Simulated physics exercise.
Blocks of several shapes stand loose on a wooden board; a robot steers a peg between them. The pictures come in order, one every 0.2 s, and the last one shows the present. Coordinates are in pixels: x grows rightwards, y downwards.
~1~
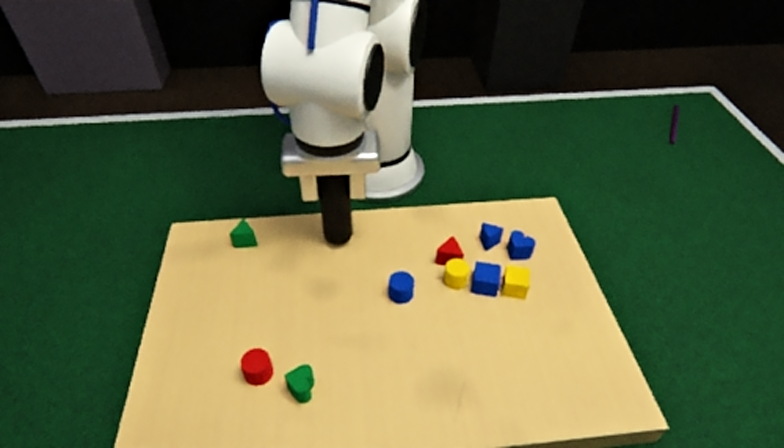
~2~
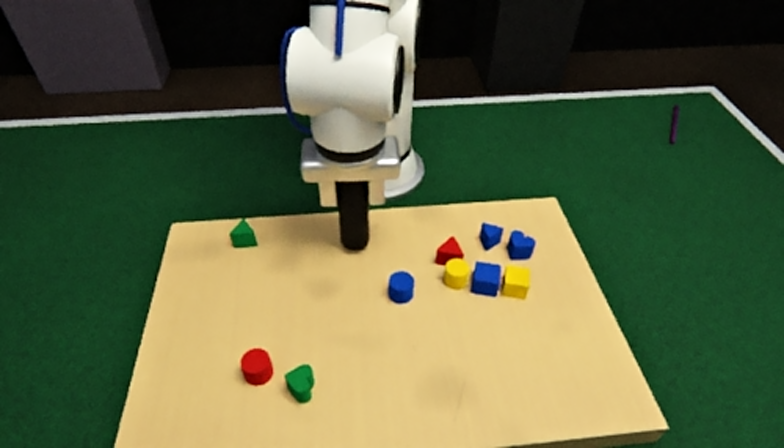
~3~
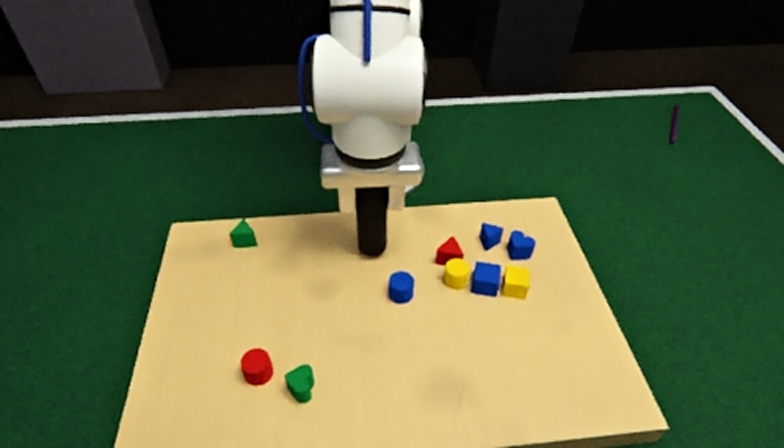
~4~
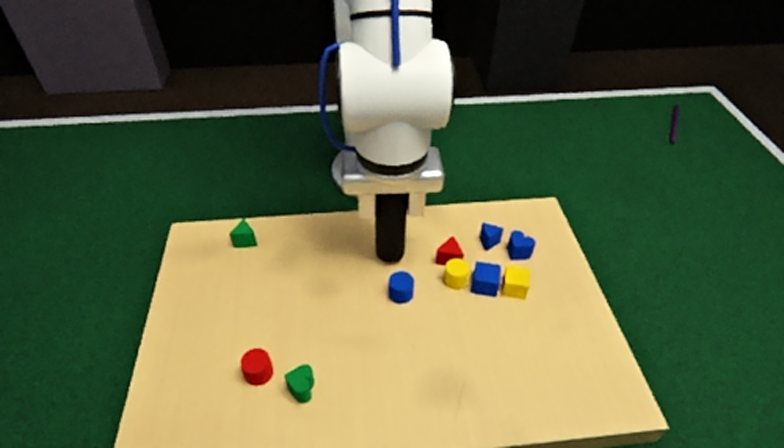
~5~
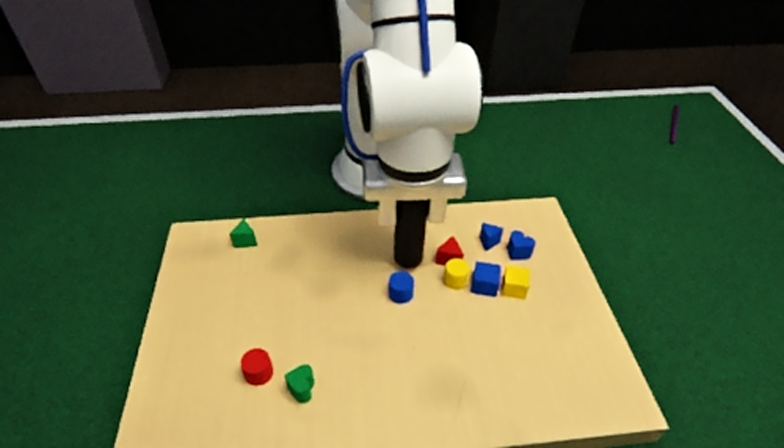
A white robot arm holding a dark peg stands at the far edge of a pale wooden board on a green surface, seen from above and in front. Blue, red and yellow blocks cluster at the right, a blue cylinder sits near the middle, and green and red pieces lie left. The arm slides the peg rightward and slightly nearer, while the blocks and camera stay still.
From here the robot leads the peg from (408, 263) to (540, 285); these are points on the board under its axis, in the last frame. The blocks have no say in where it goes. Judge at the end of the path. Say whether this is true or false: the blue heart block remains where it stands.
The statement is correct.
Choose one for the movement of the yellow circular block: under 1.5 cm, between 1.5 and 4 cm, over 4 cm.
The answer here is from 1.5 to 4 cm.
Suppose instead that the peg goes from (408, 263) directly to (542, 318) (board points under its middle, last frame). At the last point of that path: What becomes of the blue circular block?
Once the path is done, it remains where it sat before.
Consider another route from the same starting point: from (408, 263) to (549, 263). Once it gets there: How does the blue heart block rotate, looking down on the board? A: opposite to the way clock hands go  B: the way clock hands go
The one that fits is A, opposite to the way clock hands go.
The first path, step by step. One third of the way, peg at (453, 265); red triangle at (470, 243), turned 70° anticlockwise; yellow circular block at (471, 274); blue square piece at (497, 277), turned 15° anticlockwise; yellow square piece at (522, 275), turned 15° anticlockwise.
Two thirds of the way, peg at (498, 272); red triangle at (478, 242), turned 115° anticlockwise; yellow circular block at (476, 281); blue square piece at (506, 286), turned 25° anticlockwise; yellow square piece at (530, 277), turned 25° anticlockwise.
At the end, peg at (542, 280); red triangle at (478, 242), turned 115° anticlockwise; yellow circular block at (476, 281); blue square piece at (509, 289); yellow square piece at (563, 292), turned 40° clockwise; blue heart block in place.
